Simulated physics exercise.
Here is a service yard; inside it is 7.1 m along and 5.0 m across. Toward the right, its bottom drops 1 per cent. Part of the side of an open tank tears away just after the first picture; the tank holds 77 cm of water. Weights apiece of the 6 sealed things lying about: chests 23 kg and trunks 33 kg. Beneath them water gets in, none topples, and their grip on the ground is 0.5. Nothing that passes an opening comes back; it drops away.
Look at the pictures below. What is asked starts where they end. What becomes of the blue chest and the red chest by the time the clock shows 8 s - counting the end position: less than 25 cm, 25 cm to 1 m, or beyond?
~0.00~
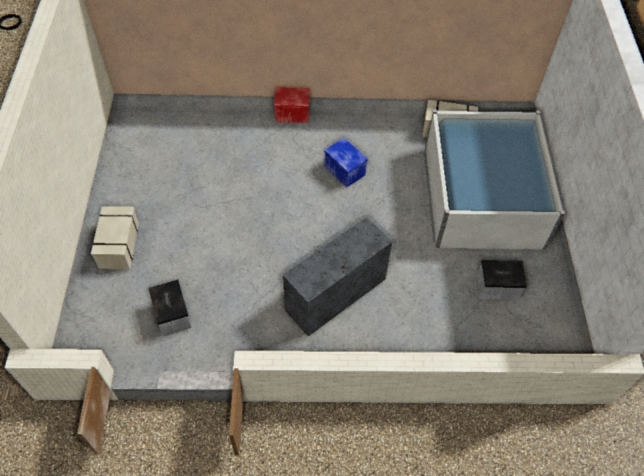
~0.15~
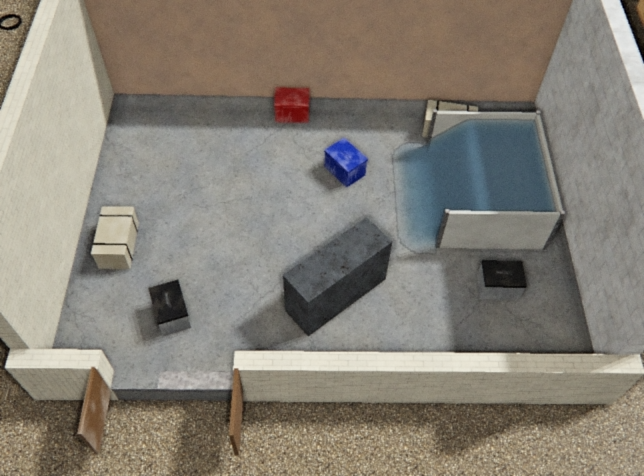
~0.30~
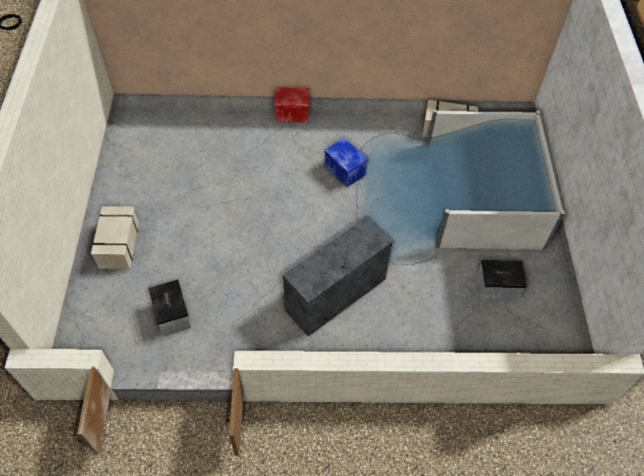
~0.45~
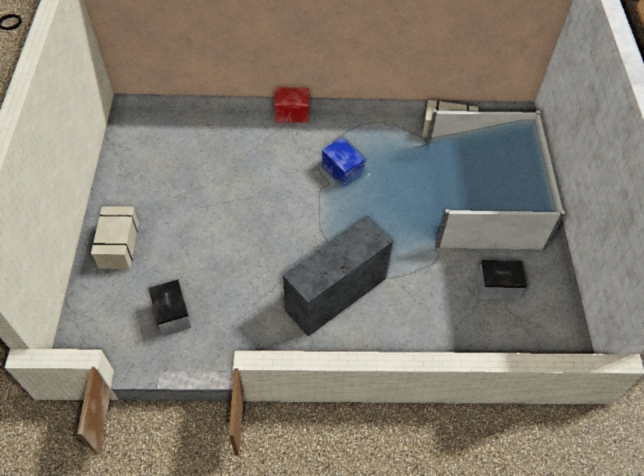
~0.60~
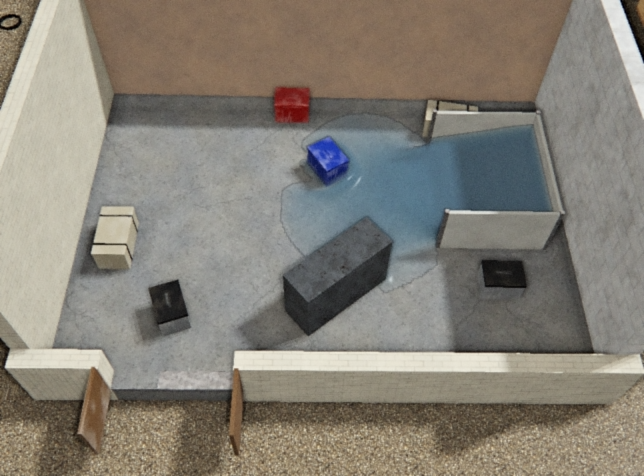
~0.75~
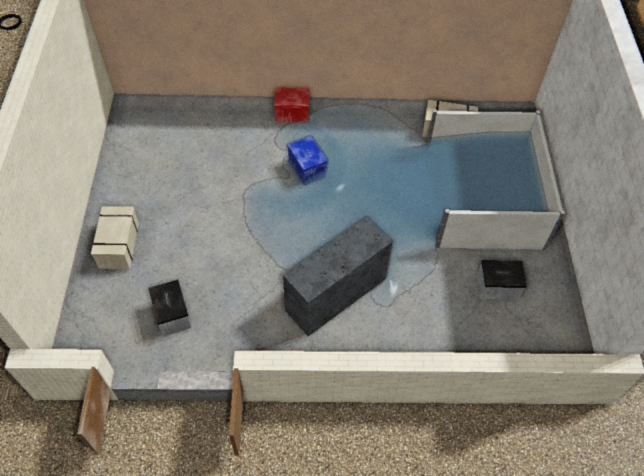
As I see it, the blue chest is pushed well away. The red chest is pushed well away.
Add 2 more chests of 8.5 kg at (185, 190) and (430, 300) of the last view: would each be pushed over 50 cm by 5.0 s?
Lab note - in order: Above threshold / below threshold.
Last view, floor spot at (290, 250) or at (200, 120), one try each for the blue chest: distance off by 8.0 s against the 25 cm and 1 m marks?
Well, it gets swept off on the first try and gets swept off on the second.
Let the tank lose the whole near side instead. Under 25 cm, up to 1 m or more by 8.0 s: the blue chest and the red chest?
Blue chest: Essentially stationary; red chest: Essentially stationary.
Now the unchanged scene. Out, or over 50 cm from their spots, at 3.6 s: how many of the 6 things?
2.
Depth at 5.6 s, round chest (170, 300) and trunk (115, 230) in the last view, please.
I'd estimate 8 cm for the first and 10 cm for the second.
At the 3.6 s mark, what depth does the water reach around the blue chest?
20 cm, roughly.
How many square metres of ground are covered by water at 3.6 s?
Somewhere about 30 m2, give or take.
After 1.6 s the blue chest is near (188, 139), 2.4 m from its start, aground; the red chest is near (269, 88), 0.4 m from its start, aground; 0 of 6 are out; 0 afloat.
After 3.6 s the blue chest is near (143, 149), 3.0 m from its start, afloat; the red chest is near (136, 92), 2.5 m from its start, afloat; 0 of 6 are out; 3 afloat.
After 5.6 s the blue chest is near (244, 227), 2.0 m from its start, aground; the red chest is near (135, 103), 2.5 m from its start, aground; 0 of 6 are out; 1 afloat.
After 8.0 s the blue chest is near (288, 240), 1.8 m from its start, aground; the red chest is near (135, 103), 2.5 m from its start, aground; 0 of 6 are out; 0 afloat.
